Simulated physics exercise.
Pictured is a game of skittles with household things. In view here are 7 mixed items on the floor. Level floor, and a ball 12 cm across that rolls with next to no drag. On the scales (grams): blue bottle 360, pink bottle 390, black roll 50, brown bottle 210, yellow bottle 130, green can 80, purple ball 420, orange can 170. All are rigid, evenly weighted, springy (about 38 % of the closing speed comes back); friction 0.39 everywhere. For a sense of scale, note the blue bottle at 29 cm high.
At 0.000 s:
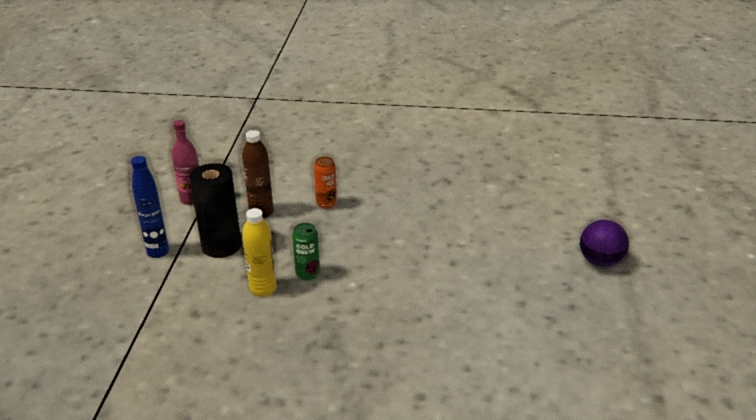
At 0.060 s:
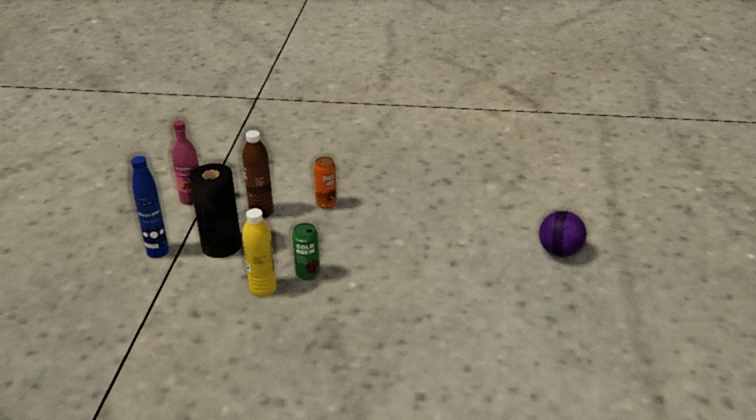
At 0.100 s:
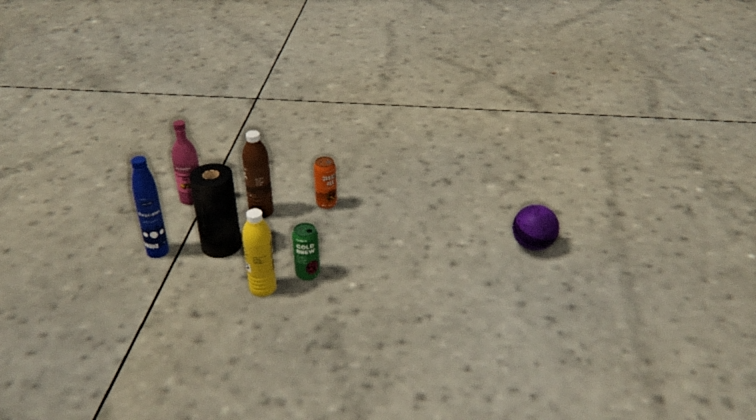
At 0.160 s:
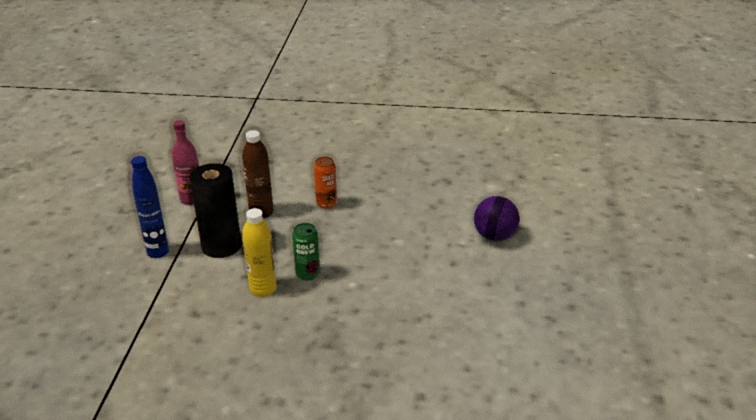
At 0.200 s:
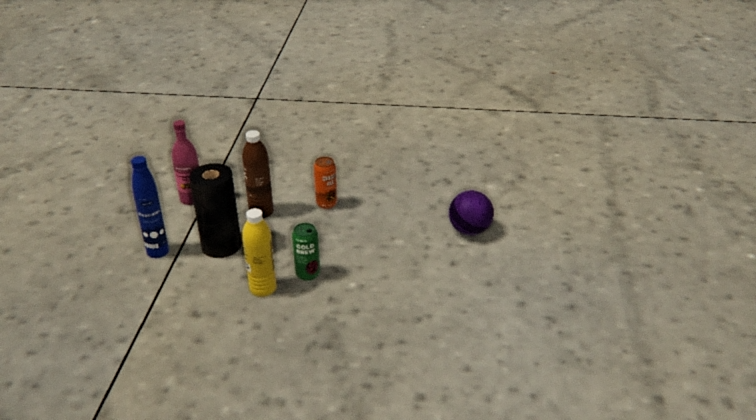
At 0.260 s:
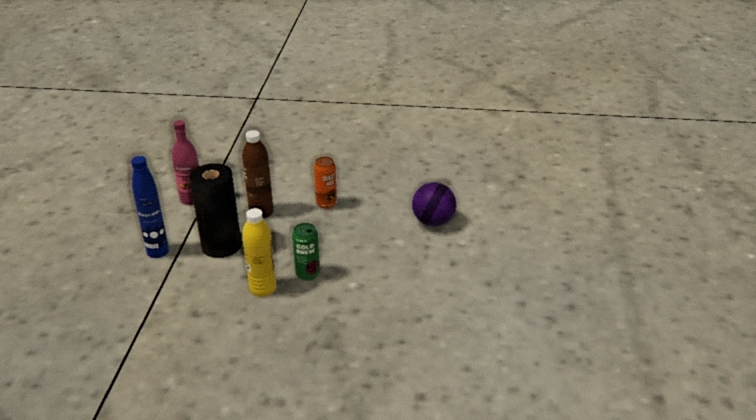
To begin with, a purple ball sits well to the right of a cluster of colourful bottles, two cans and a black roll on a speckled stone floor. The ball then rolls steadily leftward and slightly up the view, narrowing the gap to the orange can, while the standing items remain still.
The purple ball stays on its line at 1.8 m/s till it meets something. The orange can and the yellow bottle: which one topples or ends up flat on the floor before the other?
Of the pair, the former goes first.
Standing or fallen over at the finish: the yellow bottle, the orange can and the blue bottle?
Outcome noted - the yellow bottle survives without falling, the orange can ends up fallen, the blue bottle survives without falling.
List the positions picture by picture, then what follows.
In the first frame, ball 0 cm along; purple ball (604, 243); orange can (326, 183); yellow bottle (259, 252).
In the second frame, ball 11 cm along; purple ball (563, 234); black roll (216, 211).
In the third frame, ball 18 cm along; purple ball (536, 228); green can (306, 253).
In the fourth frame, ball 28 cm along; purple ball (497, 219); pink bottle (186, 162).
In the fifth frame, ball 35 cm along; purple ball (471, 213); brown bottle (257, 174).
In the sixth frame, ball 46 cm along; purple ball (434, 204); orange can (326, 183); yellow bottle (259, 252).
After 0.86 s, ball 118 cm along; purple ball near (232, 134); orange can on its side near (238, 179); brown bottle 4° off upright.
After 1.96 s, purple ball near (22, 46); orange can on its side near (243, 171); brown bottle 4° off upright.
After 3.16 s, orange can on its side near (244, 170); brown bottle moved 4 cm.
In the end (4.0 s), toppled on the floor, orange can; the other 6 under 8 cm from the start. At the end, from the last picture's camera, orange can near (244, 170), yellow bottle near (259, 252). Orange can went at 0.60 s; yellow bottle was never lost.
